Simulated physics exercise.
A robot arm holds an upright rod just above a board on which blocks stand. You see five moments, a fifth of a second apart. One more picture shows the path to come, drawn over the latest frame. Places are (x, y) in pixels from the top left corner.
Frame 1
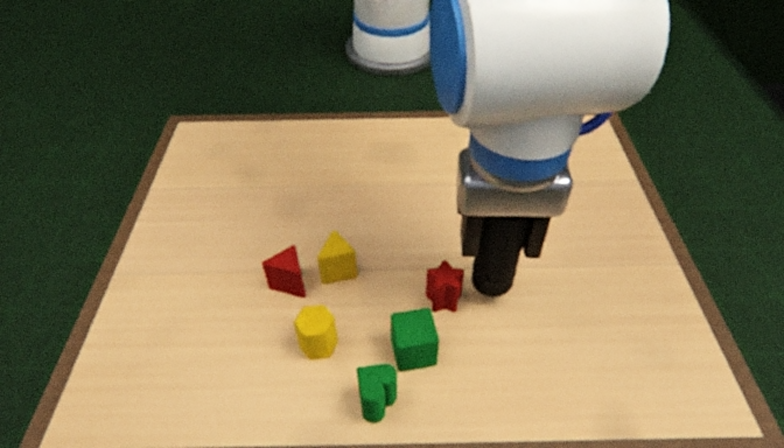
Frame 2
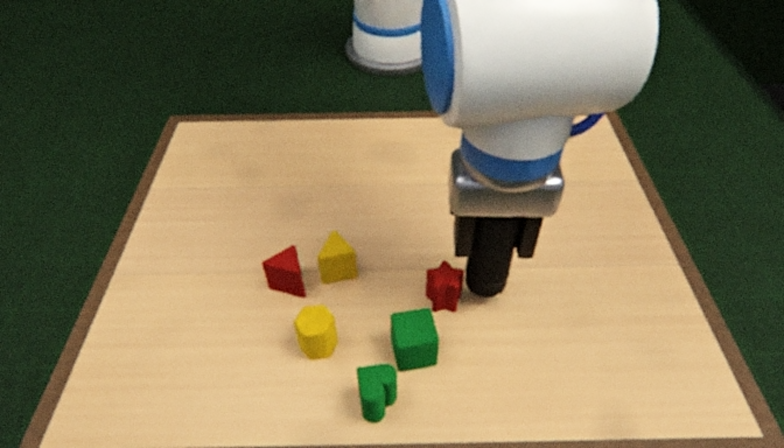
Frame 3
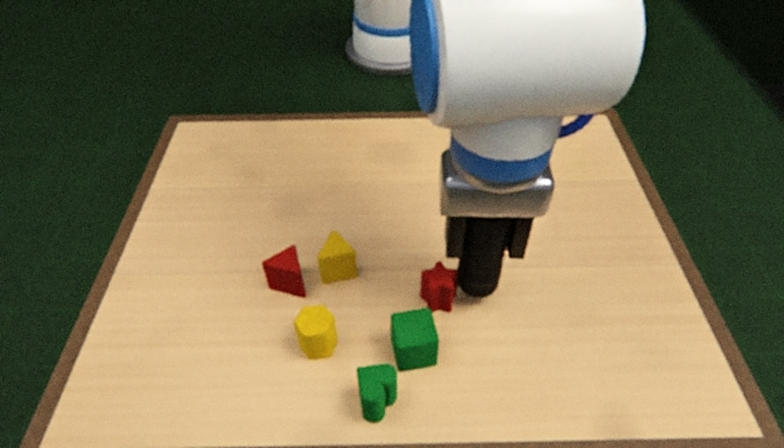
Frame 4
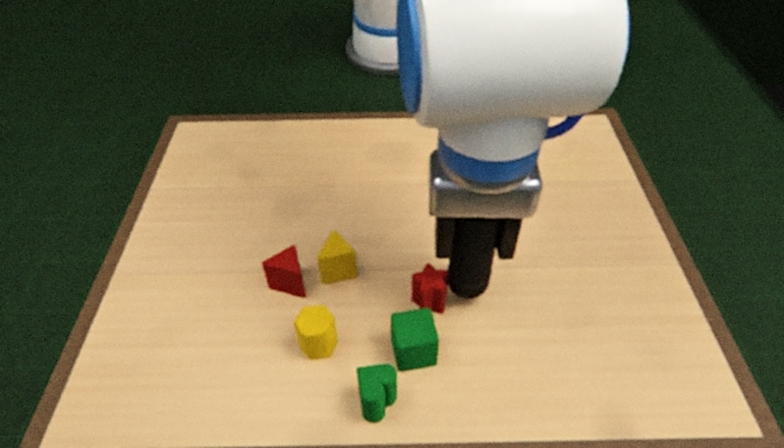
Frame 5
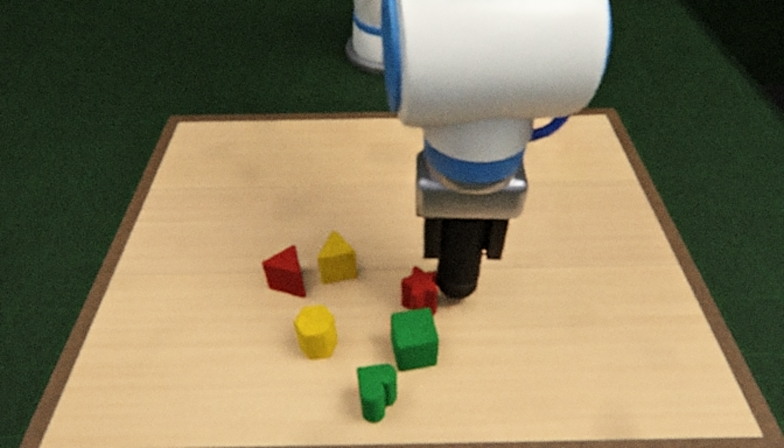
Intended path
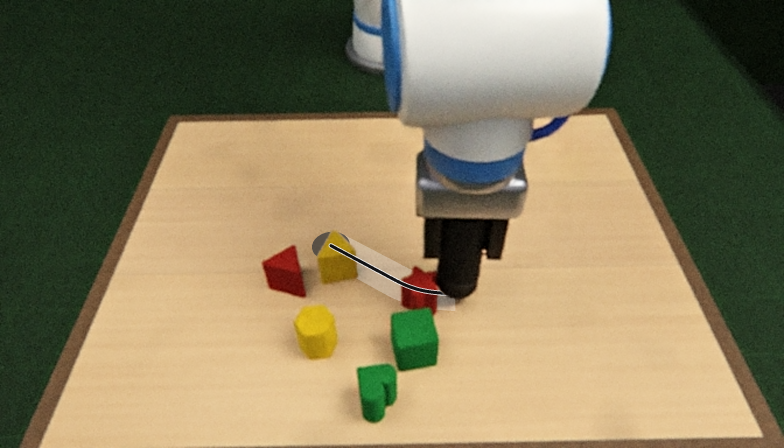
The video shows a robot arm holding a dark rod upright over a wooden board with red, yellow and green blocks; the rod moves left, meets the red star and pushes it a short way left, while the other blocks stay still.
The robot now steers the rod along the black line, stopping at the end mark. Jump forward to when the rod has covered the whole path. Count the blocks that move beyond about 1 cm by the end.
It should be two.
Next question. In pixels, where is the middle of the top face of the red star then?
(393, 286)
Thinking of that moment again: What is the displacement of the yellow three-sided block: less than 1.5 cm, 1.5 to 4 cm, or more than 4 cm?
If I had to pick, the yellow three-sided block travels from 1.5 to 4 cm here.
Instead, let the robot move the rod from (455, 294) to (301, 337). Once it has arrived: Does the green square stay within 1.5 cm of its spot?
Yes, that is how it ends up.
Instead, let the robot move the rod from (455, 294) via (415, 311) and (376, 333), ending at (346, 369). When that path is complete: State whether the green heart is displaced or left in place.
It sits in its place.
The line goes from (455, 294) through (387, 276) to (331, 246).
What follows on the original path. One third of the way, rod (406, 274); red star (393, 286), turned 65° anticlockwise.
Two thirds of the way, rod (366, 254); yellow three-sided block (328, 245); red star (393, 286), turned 70° anticlockwise.
At the end, rod (329, 235); red three-sided block unmoved; yellow three-sided block (315, 244), turned 15° anticlockwise; red star (393, 286), turned 70° anticlockwise.
